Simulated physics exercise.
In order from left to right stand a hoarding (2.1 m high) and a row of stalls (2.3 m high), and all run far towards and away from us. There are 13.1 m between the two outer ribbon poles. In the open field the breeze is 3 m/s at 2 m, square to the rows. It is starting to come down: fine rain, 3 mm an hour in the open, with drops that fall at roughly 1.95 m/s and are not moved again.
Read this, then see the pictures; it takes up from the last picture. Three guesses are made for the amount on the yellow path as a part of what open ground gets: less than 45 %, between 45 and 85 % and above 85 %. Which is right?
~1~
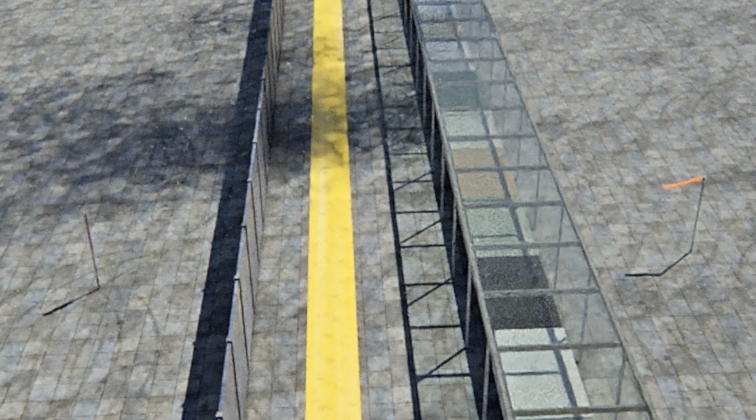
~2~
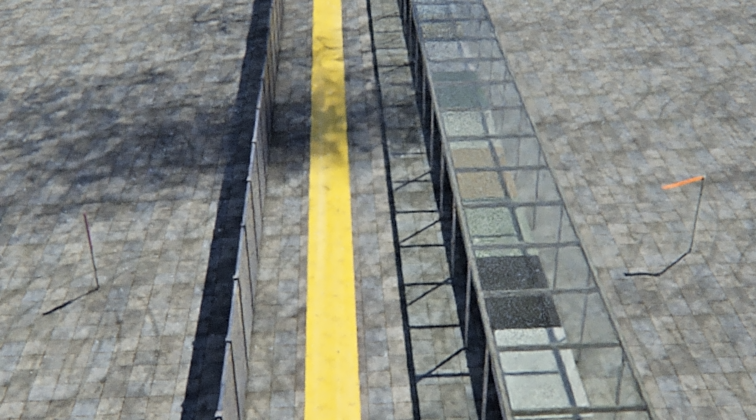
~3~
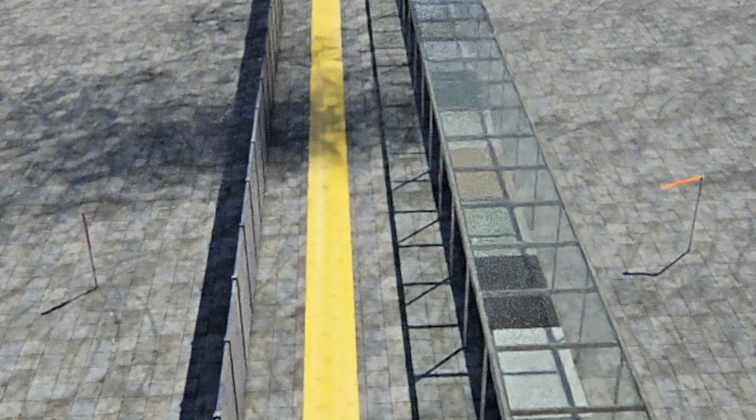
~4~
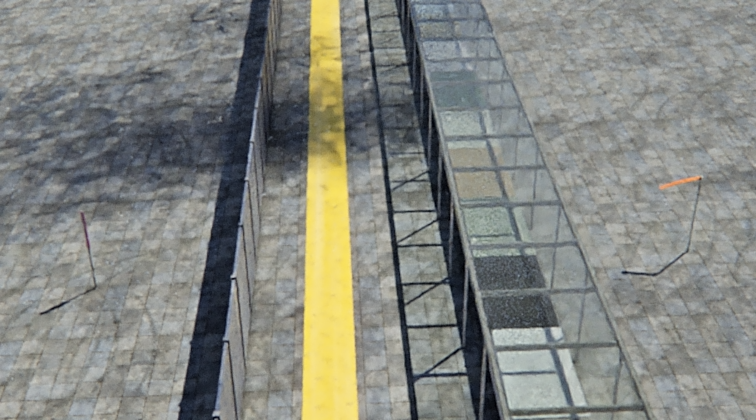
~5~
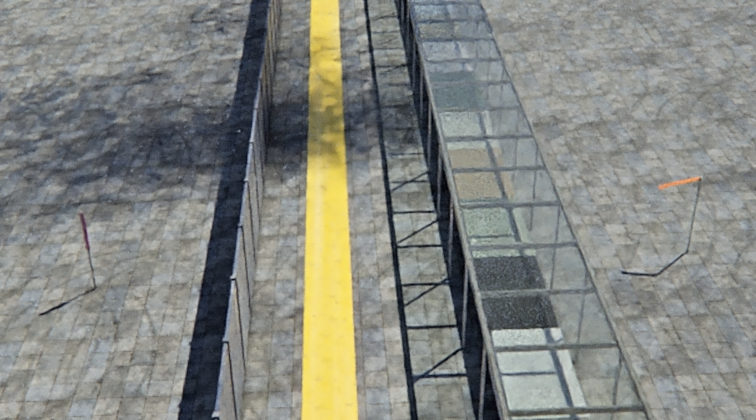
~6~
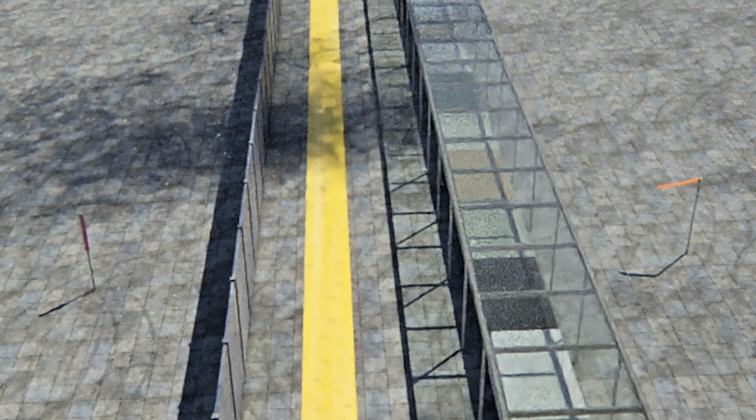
The share there: Over 85 % of the open amount.
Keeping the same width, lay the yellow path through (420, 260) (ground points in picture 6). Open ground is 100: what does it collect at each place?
I'd say close to 10 per cent of the open amount.
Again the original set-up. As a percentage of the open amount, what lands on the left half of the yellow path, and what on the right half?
105 % left, 90 % right.
In 10 minutes the yellow path collects 0.5 mm against 0.5 mm in the open.
In 30 minutes the yellow path collects 1.5 mm against 1.5 mm in the open.
In 60 minutes the yellow path collects 2.9 mm against 3.0 mm in the open, so the yellow path has 98 % of the open amount; the left half of it has 104 %, the right half 92 %.
